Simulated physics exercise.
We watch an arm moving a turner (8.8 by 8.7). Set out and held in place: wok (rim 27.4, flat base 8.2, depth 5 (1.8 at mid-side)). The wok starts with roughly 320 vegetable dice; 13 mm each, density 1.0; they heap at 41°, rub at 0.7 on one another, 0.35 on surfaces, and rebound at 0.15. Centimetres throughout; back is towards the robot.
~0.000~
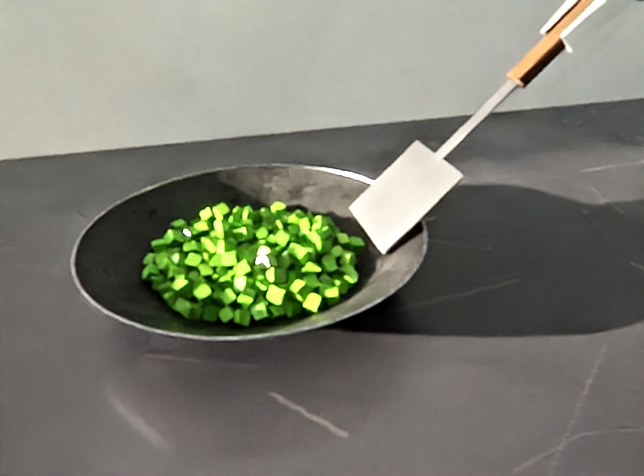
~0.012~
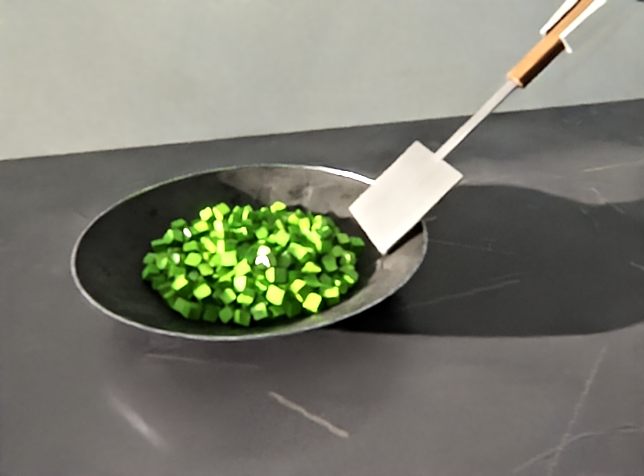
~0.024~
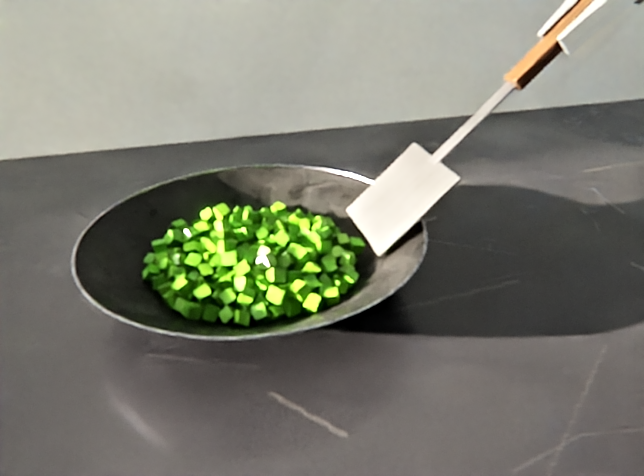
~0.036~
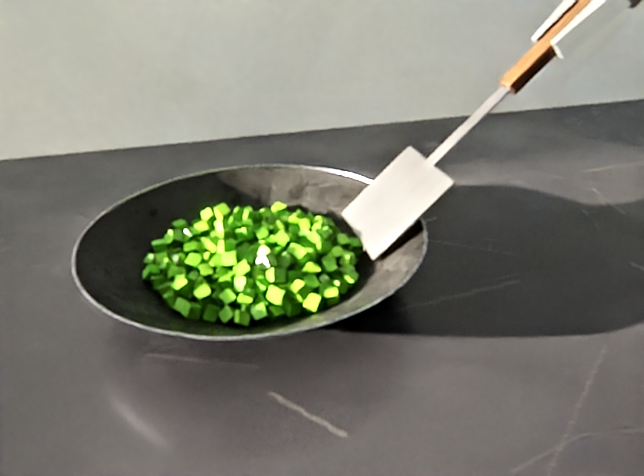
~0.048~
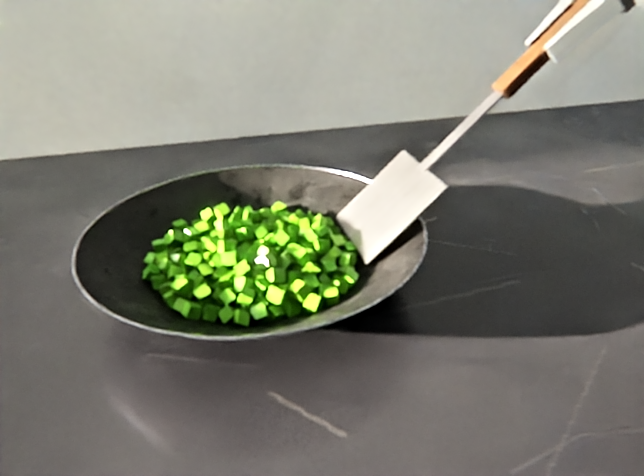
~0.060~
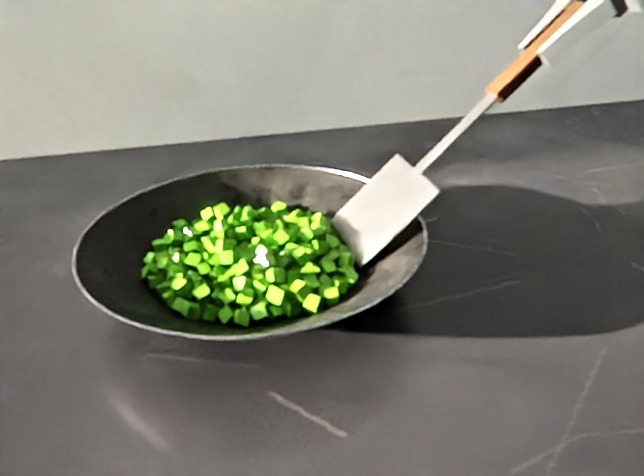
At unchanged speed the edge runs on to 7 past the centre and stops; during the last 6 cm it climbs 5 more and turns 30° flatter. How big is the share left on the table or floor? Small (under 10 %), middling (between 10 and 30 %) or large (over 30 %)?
Answer: Middling; between 10 and 30 % of the vegetable dice finish on the table or floor.
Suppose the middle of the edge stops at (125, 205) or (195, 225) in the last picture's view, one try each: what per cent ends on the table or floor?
Some 40 and 5 per cent.
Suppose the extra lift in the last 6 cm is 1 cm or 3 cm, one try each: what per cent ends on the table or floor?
About 35 and 25 per cent.
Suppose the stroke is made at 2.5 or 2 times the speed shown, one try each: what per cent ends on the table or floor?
Some 40 and 30 per cent.
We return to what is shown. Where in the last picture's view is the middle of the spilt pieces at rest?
Around (30, 308).
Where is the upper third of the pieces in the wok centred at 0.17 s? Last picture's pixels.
At about (167, 255).
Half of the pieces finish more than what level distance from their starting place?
About 9 cm.
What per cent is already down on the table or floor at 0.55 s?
Some 20 per cent.
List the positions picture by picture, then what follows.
The turner top edge at (439, 157), sloping 43°; upper third of the load around (256, 248), from x 150 to 355, top at y 210; 315 in the wok, in the first picture.
The turner top edge at (439, 157), sloping 43°; upper third of the load around (256, 248), from x 150 to 355, top at y 210, in the second picture.
The turner top edge at (436, 159), sloping 43°; upper third of the load around (256, 248), from x 150 to 355, top at y 210, in the third picture.
The turner top edge at (431, 163), sloping 43°; upper third of the load around (256, 248), from x 150 to 355, top at y 210, in the fourth picture.
The turner top edge at (424, 167), sloping 43°; upper third of the load around (256, 248), from x 150 to 350, top at y 210, in the fifth picture.
The turner top edge at (418, 171), sloping 43°; upper third of the load around (253, 247), from x 150 to 350, top at y 210; 315 in the wok, in the sixth picture.
After 0.17 s, sloping 43°, highest piece 6 above the table; 315 in the wok.
After 0.29 s, sloping 32°, highest piece 8 above the table; 293 in the wok, 1 on the table or floor, 21 on the blade or in flight.
After 0.55 s, sloping 13°, highest piece 7 above the table; 247 in the wok, 65 on the table or floor, 3 on the blade or in flight.
After 1.60 s, sloping 13°, highest piece 6 above the table; 245 in the wok, 70 on the table or floor.
In the end, 245 in the wok, 70 on the table or floor. That is 22 % on the table or floor.
